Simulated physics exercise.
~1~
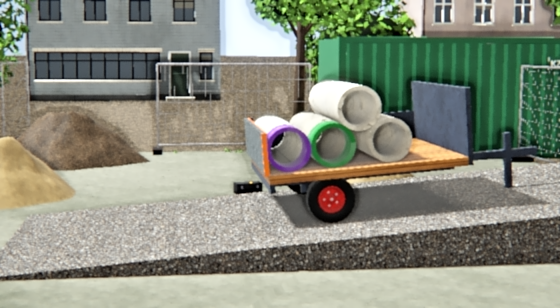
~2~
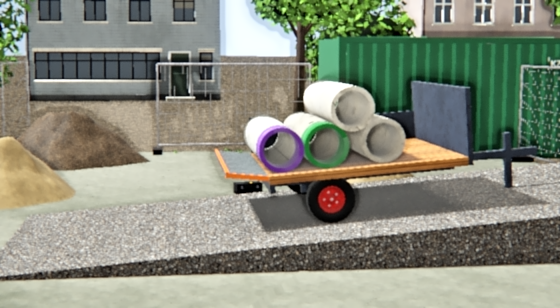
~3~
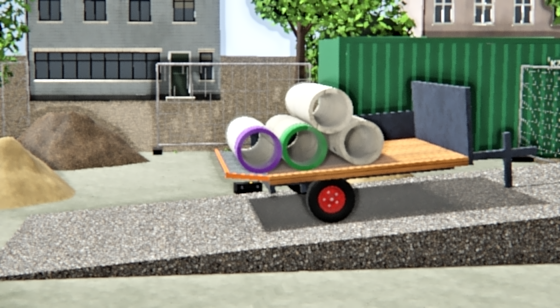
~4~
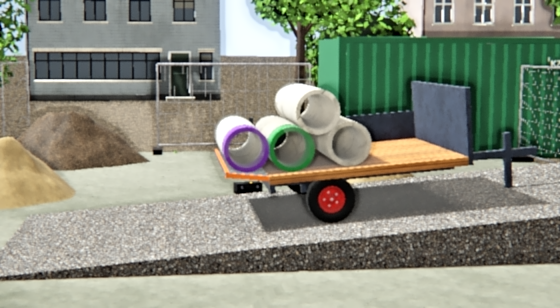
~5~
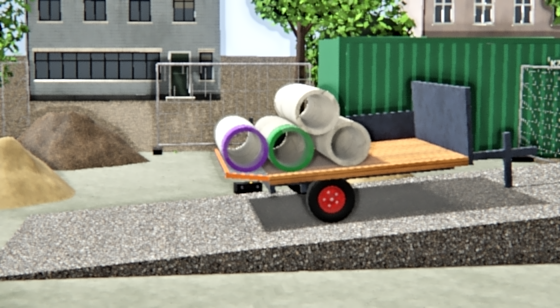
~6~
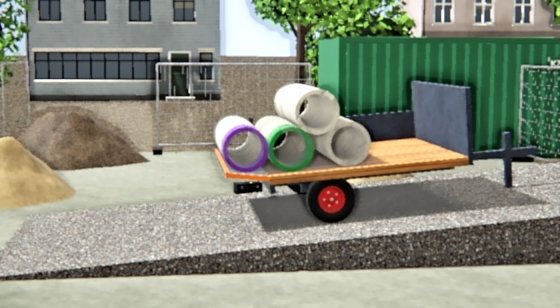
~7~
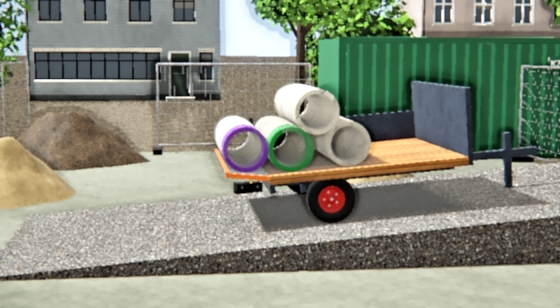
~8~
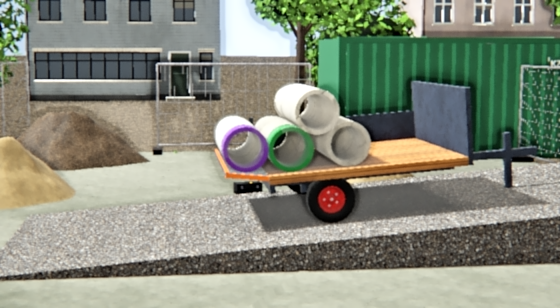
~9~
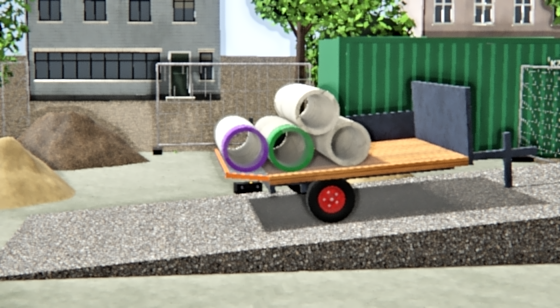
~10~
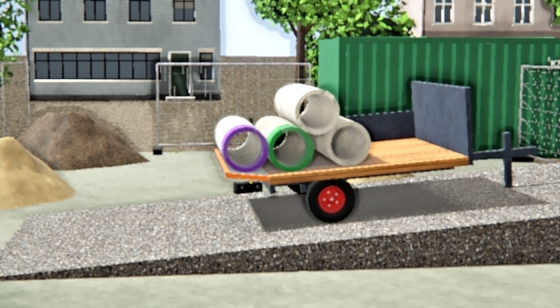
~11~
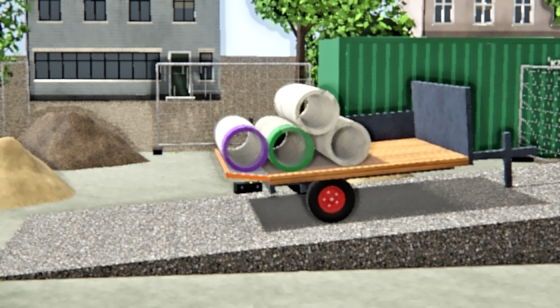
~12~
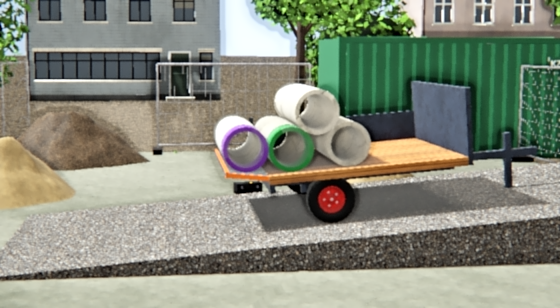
The tailgate of a parked trailer drops open at the left end of its wooden bed, which holds a stack of four concrete pipes. With the gate down, the pipes begin rolling left, the purple-rimmed one leading and the green-rimmed one close behind. The two plain pipes, one resting on top, travel along with them. The purple-rimmed pipe rolls out onto the lowered gate and stops near its outer edge. The others halt behind it, still stacked, and all four stay on the trailer, motionless, with none on the ground.
